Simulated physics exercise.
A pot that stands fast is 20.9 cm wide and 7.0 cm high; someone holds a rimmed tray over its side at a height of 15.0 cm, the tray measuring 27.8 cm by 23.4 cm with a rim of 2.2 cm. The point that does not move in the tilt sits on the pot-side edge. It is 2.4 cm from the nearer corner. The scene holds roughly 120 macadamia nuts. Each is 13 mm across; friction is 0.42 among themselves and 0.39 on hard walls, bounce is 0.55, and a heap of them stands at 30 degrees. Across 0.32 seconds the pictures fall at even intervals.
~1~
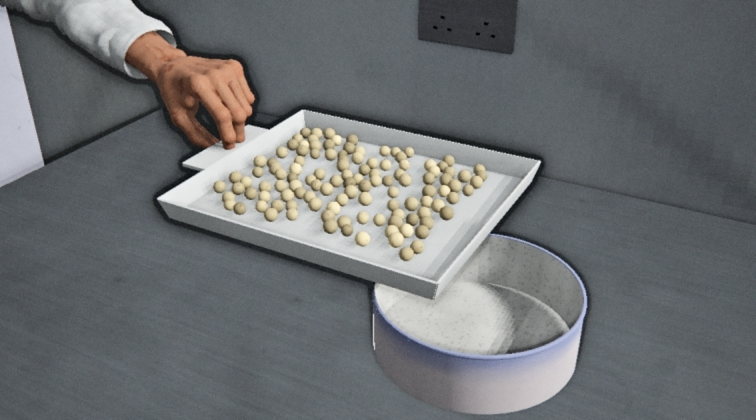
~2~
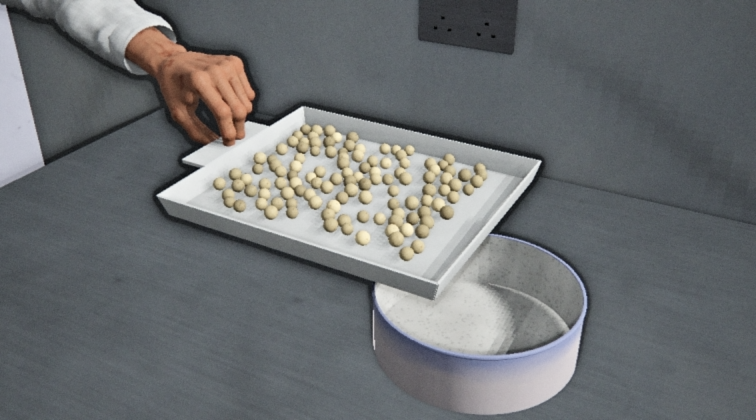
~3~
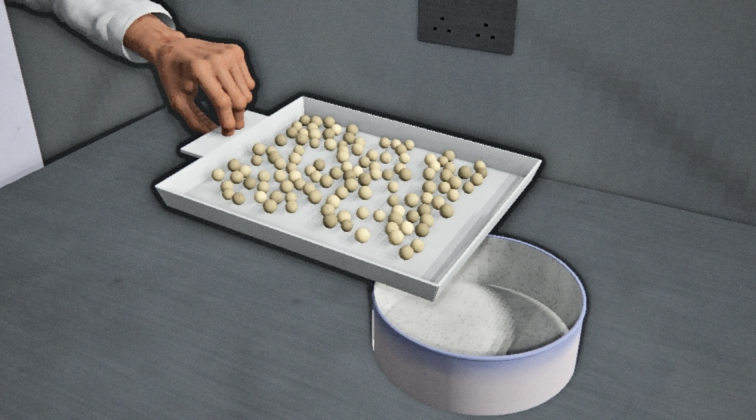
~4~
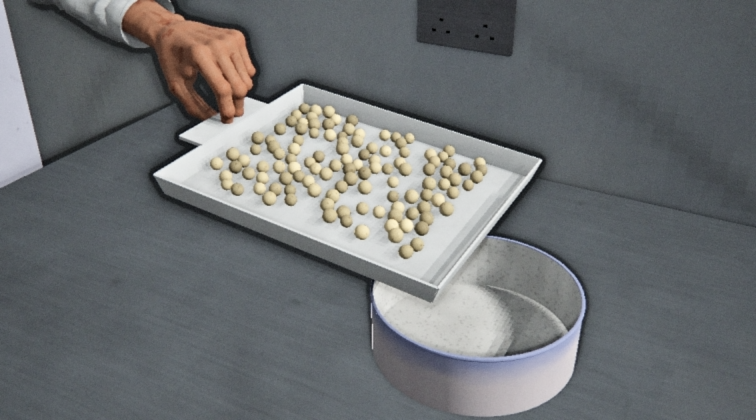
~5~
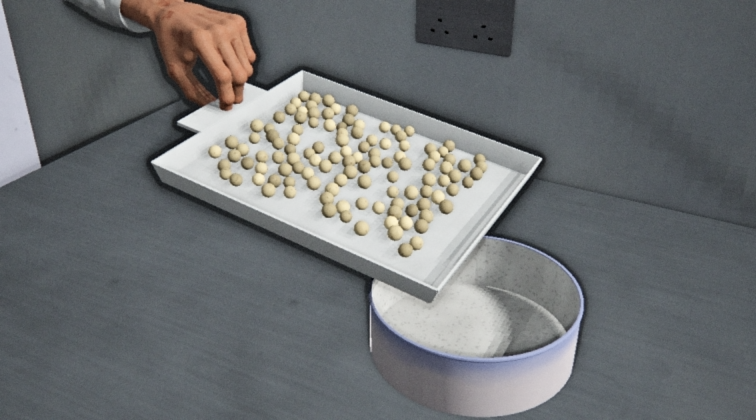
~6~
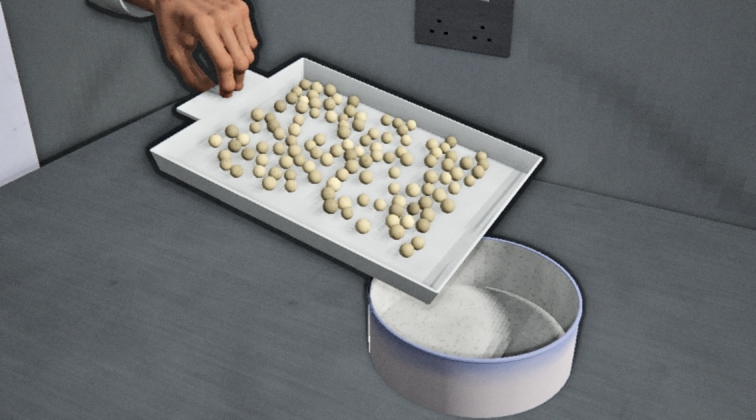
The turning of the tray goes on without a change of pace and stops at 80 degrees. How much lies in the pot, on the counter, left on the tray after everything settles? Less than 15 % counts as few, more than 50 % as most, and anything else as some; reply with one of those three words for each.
Here it is: Pot: Some, counter: Most, tray: Few.
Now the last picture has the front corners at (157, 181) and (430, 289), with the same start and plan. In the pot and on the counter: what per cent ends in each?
Pot 0; counter 100.
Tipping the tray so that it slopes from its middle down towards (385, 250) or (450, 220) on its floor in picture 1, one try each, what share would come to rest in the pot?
Roughly 0 per cent on the first try and 75 per cent on the second.
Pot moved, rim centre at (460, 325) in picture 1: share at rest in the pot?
Something like 80 per cent would settle in it.
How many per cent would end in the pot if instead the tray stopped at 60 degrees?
It would land at about 0 percent.
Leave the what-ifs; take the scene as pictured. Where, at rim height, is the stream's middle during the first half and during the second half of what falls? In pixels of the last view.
At about (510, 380), then at (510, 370).
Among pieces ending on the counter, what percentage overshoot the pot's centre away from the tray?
Share: Close to 90 %.
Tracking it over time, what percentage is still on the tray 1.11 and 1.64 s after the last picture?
100 then 35.
Then, 0.67 s after the last picture, tilt 44 degrees; the tray holds 100 %, the pot 0 %.
Then, 1.11 s after the last picture, tilt 65 degrees; the tray holds 100 %, the pot 0 %.
Then, 1.64 s after the last picture, tilt 80 degrees; the tray holds 35 %, the pot 5 %.
In the end, pot 20 %, counter 80 %, tray 0 %.
